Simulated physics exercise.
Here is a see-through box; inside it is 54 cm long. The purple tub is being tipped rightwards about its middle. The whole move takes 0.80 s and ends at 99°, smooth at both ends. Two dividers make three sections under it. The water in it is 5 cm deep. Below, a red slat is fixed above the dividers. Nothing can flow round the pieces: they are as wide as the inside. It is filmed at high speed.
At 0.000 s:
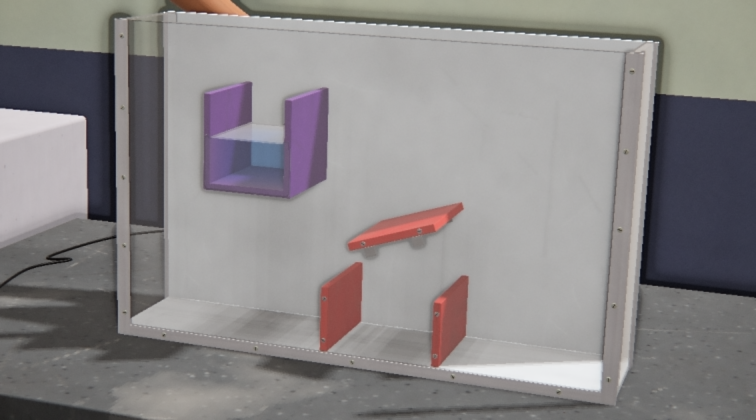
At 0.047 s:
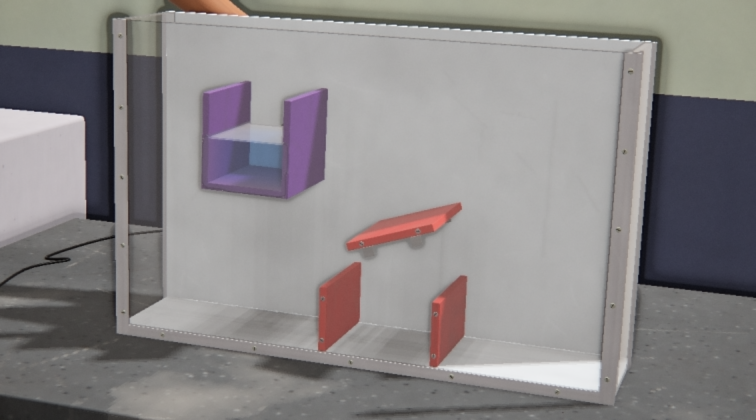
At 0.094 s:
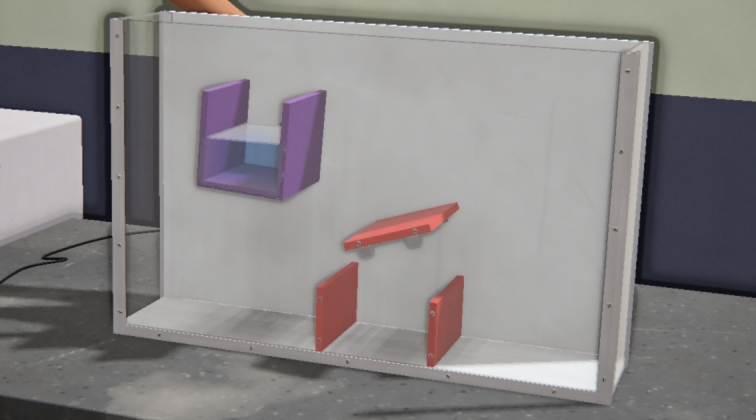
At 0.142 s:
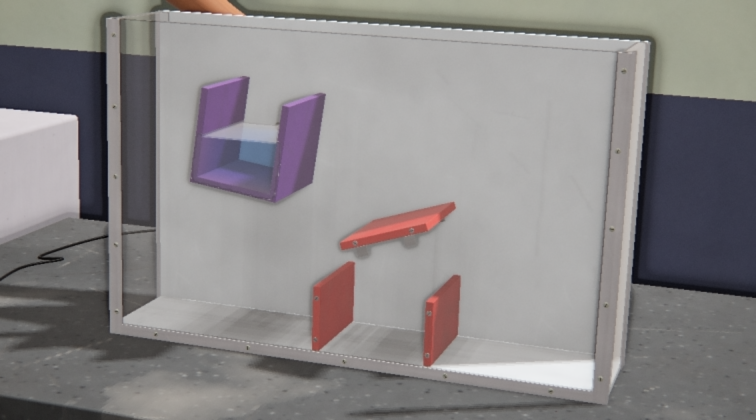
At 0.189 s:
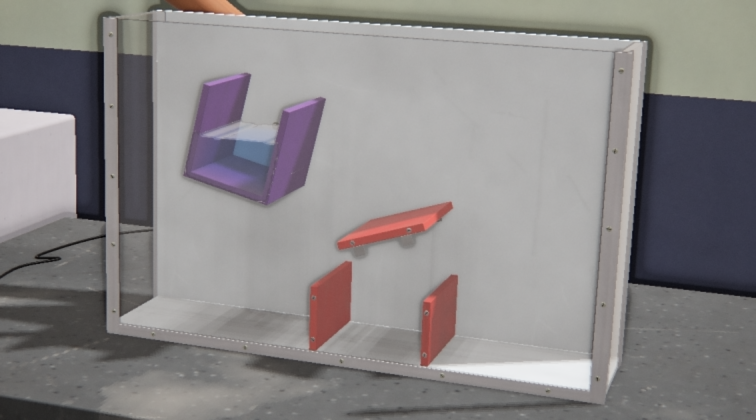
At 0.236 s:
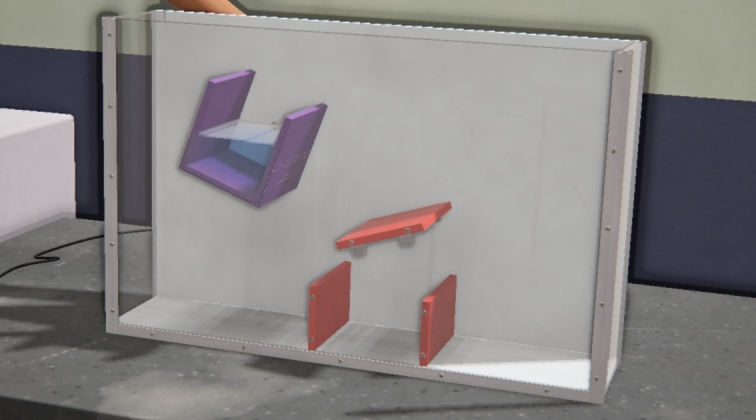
A purple tub of water tilts gradually to the right inside a clear box.
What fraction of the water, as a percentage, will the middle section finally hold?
About 95 per cent.
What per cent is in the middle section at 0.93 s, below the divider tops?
About 60 per cent.
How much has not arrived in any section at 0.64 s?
About 95 per cent.
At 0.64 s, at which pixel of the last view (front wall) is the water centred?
Around (256, 183).
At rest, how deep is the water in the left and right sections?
About 0.0 cm and 0.0 cm.
After 0.41 s 100 per cent has yet to come down; below, left 0, middle 0, right 0.
After 0.64 s 96 per cent has yet to come down; below, left 0, middle 4, right 0.
After 0.93 s 39 per cent has yet to come down; below, left 0, middle 61, right 0.
In the end the left section holds 5, the middle 94 and the right 1 per cent.
